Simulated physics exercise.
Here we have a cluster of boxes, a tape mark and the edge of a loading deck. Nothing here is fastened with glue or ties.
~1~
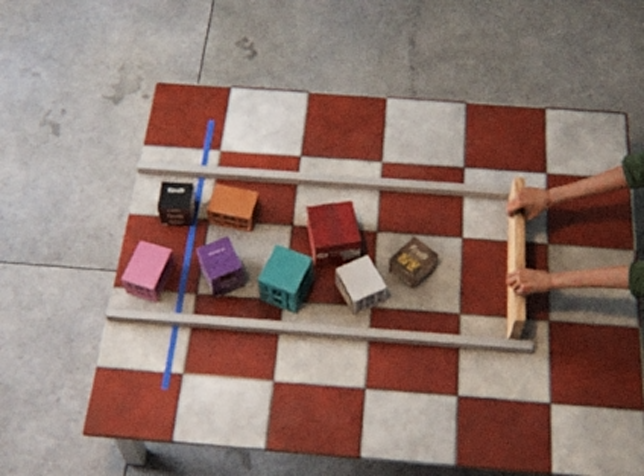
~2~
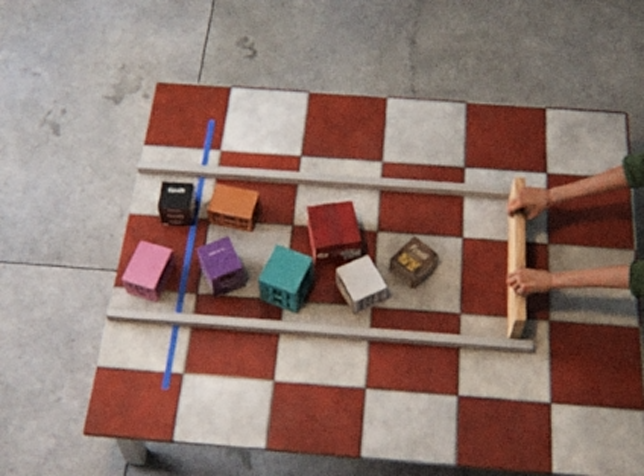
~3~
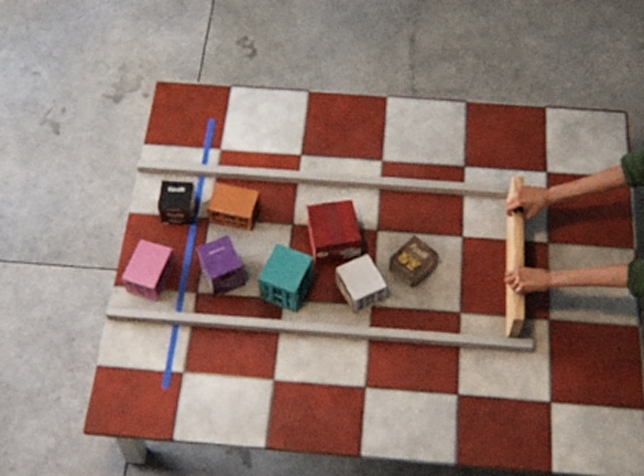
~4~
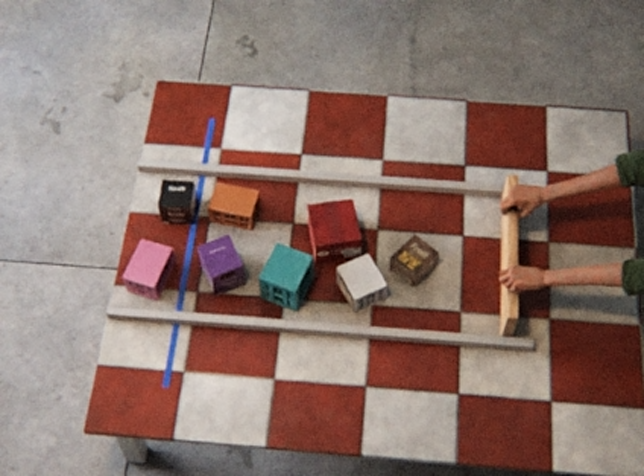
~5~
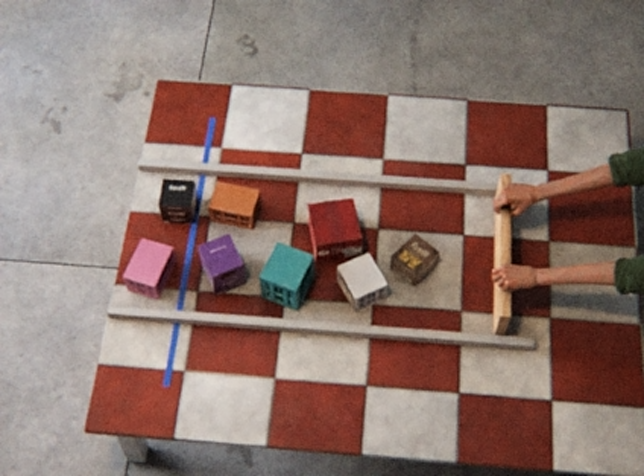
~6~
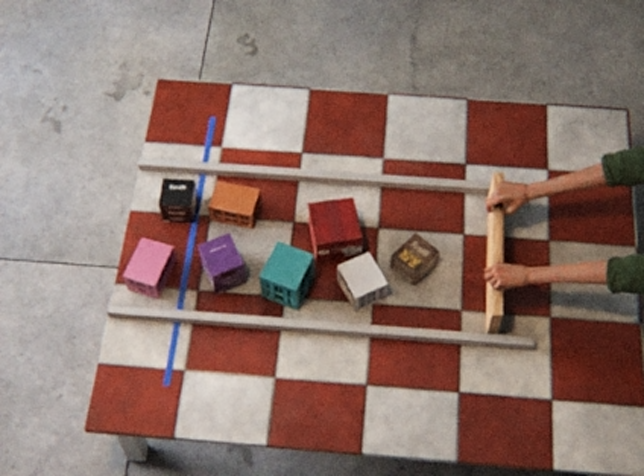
The clip opens on eight coloured boxes scattered between two pale rails on a red and white checked table, with blue tape crossing the left side. Two hands grip a wooden plank at the right and slide it slowly a short way left, while the boxes stay still, a gap remaining before the brown one.
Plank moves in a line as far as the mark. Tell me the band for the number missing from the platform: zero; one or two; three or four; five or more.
That band is three or four.
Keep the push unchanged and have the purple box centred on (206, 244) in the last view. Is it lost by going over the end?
Started there, the object is not lost.
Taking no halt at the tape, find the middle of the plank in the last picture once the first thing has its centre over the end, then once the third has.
The first one at (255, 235), the next at (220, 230).
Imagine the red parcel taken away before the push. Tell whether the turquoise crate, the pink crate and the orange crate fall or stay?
The turquoise crate remains up; the pink crate goes over; the orange crate is kept.
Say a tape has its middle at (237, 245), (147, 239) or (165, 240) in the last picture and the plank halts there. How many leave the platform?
Those tries give 1, 6 and 5.
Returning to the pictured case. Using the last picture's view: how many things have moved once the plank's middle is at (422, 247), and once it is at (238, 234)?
At the first point the count is 1, at the second it's 8.
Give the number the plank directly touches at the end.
3 end up touching it.
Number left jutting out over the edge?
It totals 1.
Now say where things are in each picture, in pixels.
Pink crate (149, 271); black box (178, 204); purple box (221, 267); plank (516, 258); tape (190, 245), in the first picture.
Black box (178, 204); orange crate (234, 208), in the second picture.
Purple box (221, 266); white crate (361, 284), in the third picture.
Pink crate (150, 270); brown box (414, 261), in the fourth picture.
Black box (179, 202); red parcel (335, 230), in the fifth picture.
Pink crate (150, 268); black box (179, 201); purple box (223, 264); plank (495, 253); tape (191, 242), in the sixth picture.
Soon after, none off yet; pink crate at rest near (150, 268); black box at rest near (179, 201); purple box at rest near (223, 264).
Then, none off yet; pink crate at rest near (150, 268); black box moved a little near (169, 198); purple box moved about its own width near (192, 258).
At rest, the number that fall off is three or four; fallen, orange crate, purple box, black box and pink crate.
